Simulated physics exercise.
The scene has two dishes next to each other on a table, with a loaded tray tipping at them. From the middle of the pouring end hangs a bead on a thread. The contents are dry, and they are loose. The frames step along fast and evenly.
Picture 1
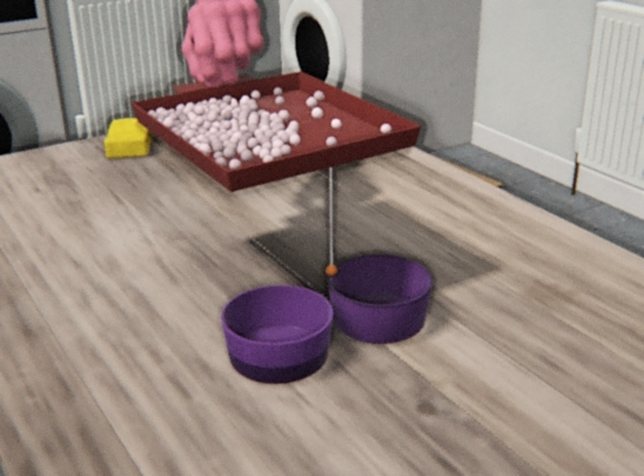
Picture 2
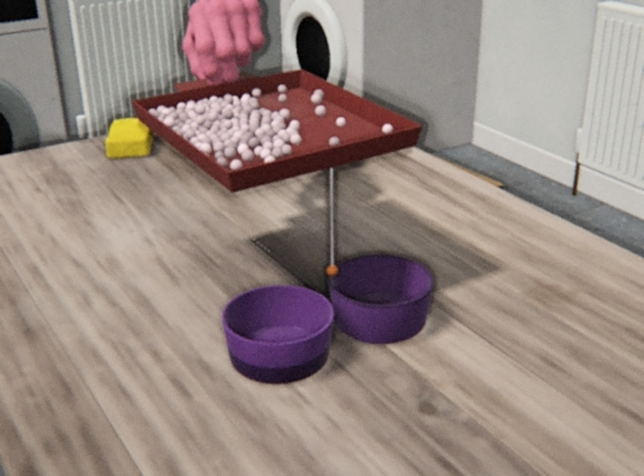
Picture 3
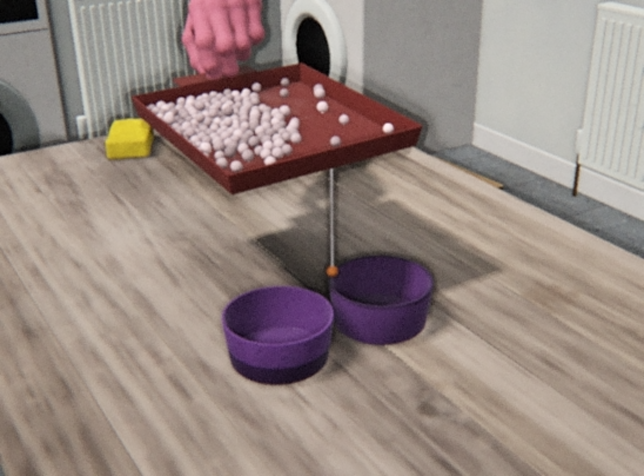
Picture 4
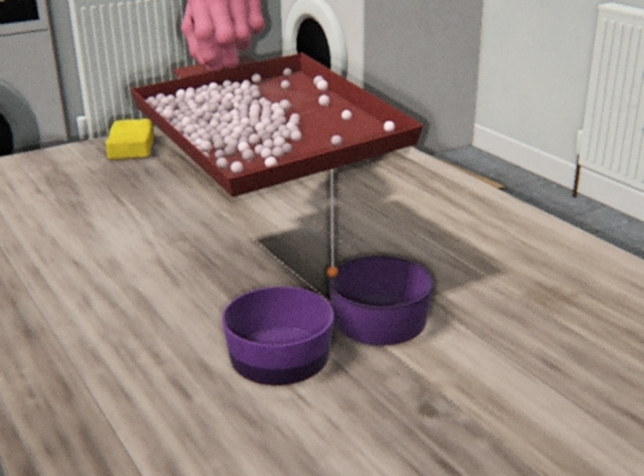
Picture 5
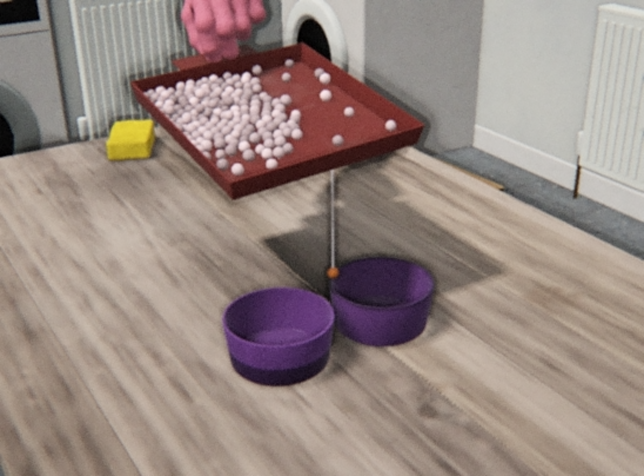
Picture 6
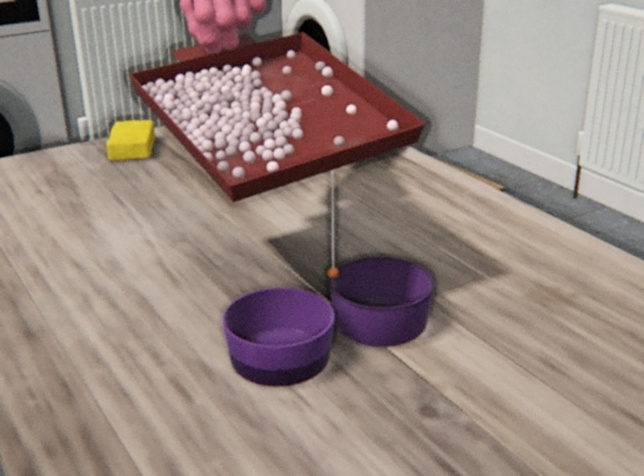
Dark red tray of small pale pearls tilting slightly above two purple bowls, a pink hand at its far side moving slightly.
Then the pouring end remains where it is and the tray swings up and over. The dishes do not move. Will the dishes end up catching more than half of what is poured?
The dishes will manage to catch most of it.
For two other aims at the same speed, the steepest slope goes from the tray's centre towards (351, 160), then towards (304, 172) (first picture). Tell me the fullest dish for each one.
At the first place the dish on the right, at the second the left one.
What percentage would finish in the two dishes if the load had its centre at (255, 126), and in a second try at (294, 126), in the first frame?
It would be about 80 per cent for the first and about 80 per cent for the second.
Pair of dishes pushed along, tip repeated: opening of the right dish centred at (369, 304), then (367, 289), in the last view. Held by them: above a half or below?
Together the dishes get beyond half first, then beyond half.
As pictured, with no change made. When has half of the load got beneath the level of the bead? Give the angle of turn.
That happens at around 85°.
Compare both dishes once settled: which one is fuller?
Observation: The one at left.
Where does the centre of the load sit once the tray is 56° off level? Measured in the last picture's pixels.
The middle of the load sits near (261, 146).
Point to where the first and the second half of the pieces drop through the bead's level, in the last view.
I'd say close to (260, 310) at first and close to (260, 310) later on.
Just after the last frame, tray tipped steeply; almost all on the tray; just a few in the left dish; just a few in the air.
A moment on, tray tipped right over; about a tenth on the tray; roughly half in the left dish; roughly a quarter outside both; about a tenth in the air.
Further on, tray tipped past a quarter turn; the larger part in the left dish; roughly a quarter outside both.
When it is over, tray tipped past a quarter turn; the larger part in the left dish; not one in the right dish; roughly a quarter outside both.
